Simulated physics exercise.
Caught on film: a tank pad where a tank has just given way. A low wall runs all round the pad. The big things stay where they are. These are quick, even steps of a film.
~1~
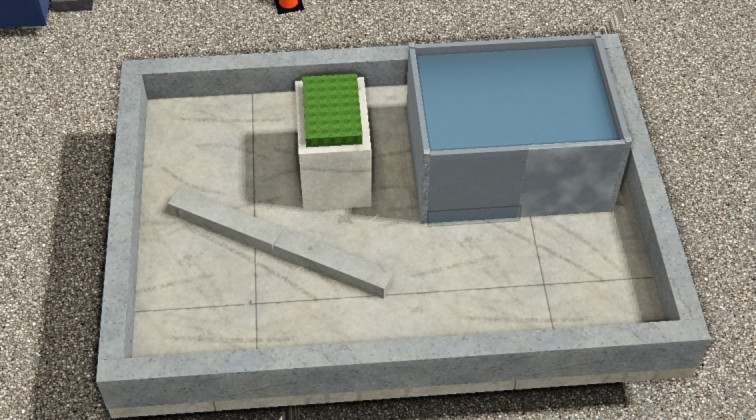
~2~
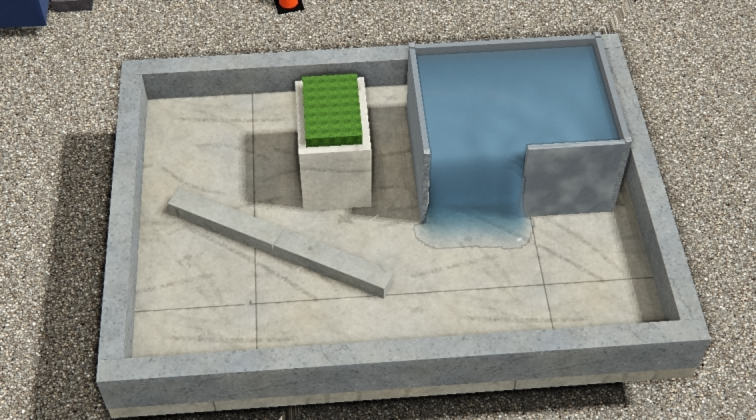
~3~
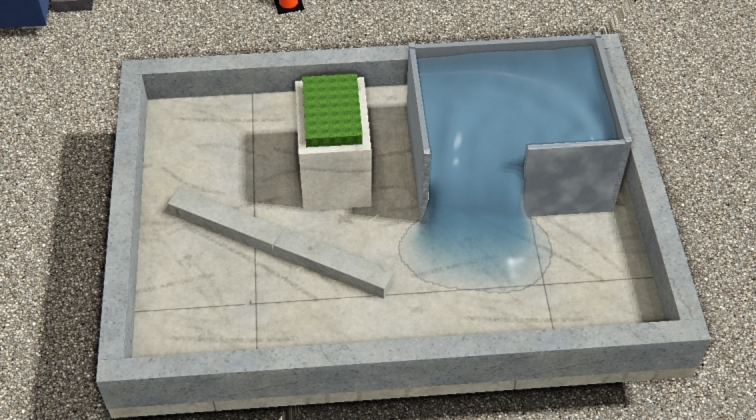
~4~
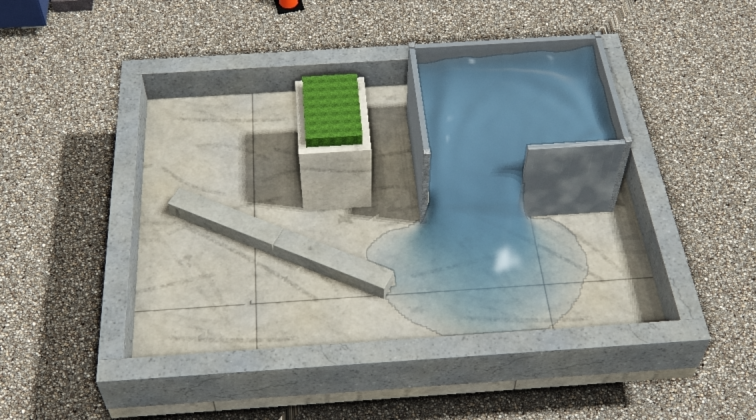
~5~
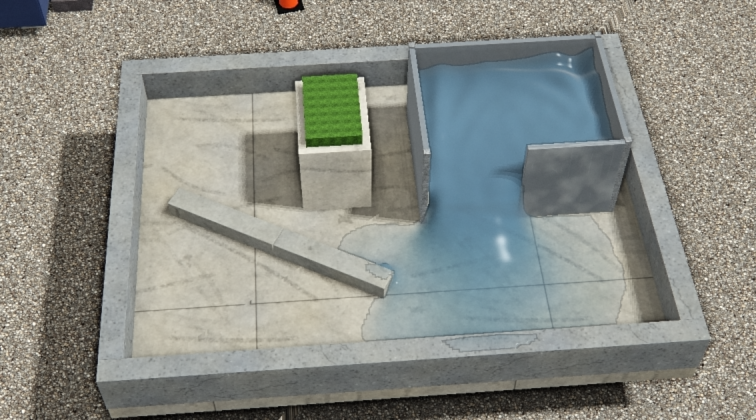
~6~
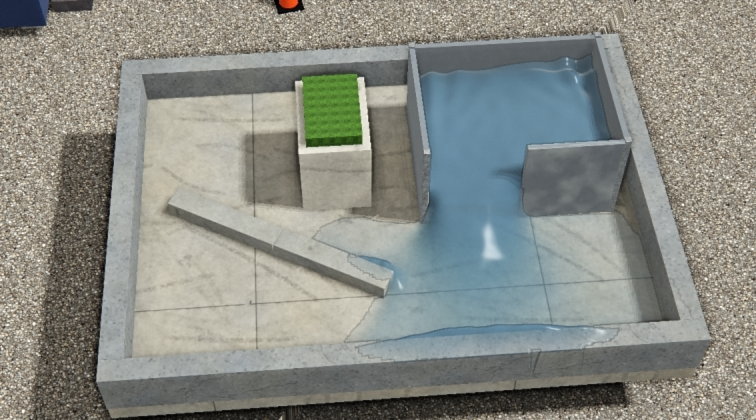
On a walled concrete pad, water burst through an opening in the front of a tank, fanned out across the floor, reached the low front wall and lapped around the end of a slanted barrier.
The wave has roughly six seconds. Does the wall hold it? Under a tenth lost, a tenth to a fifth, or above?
The share lost is less than a tenth.
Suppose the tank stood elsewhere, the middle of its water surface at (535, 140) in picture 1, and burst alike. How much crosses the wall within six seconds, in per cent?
Close to 8 %.
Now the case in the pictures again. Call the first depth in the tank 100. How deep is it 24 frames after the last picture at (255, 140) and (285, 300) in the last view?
In that order: 6 and 8 per cent.
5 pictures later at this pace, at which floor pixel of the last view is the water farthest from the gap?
I would point to (132, 379).
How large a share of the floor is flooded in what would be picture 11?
I make it 45 per cent.
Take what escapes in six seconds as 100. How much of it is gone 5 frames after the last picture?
Close to 40 %.
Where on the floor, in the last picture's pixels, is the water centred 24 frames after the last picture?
Roughly at (401, 225).
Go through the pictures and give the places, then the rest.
In the first frame, still water in the open tank at (515, 97).
In the second frame, water pours out at (474, 190) and has run to (521, 240).
In the third frame, water pours out at (473, 195) and has run to (524, 281).
In the fourth frame, the front is at a hidden place, out from the gap at (473, 198).
In the fifth frame, water pours out at (473, 198) and has run to a hidden place.
In the sixth frame, the front is at a hidden place, out from the gap at (473, 198).
A moment on, water covers 35 % of the floor; the low wall has let 1 % over.
Next, water covers 40 % of the floor; the low wall has let 2 % over.
Then, water covers 60 % of the floor; the low wall has let 6 % over.
Later, water covers 75 % of the floor; the low wall has let 6 % over.
In the end, water covers 80 % of the floor; the low wall has let 6 % over.
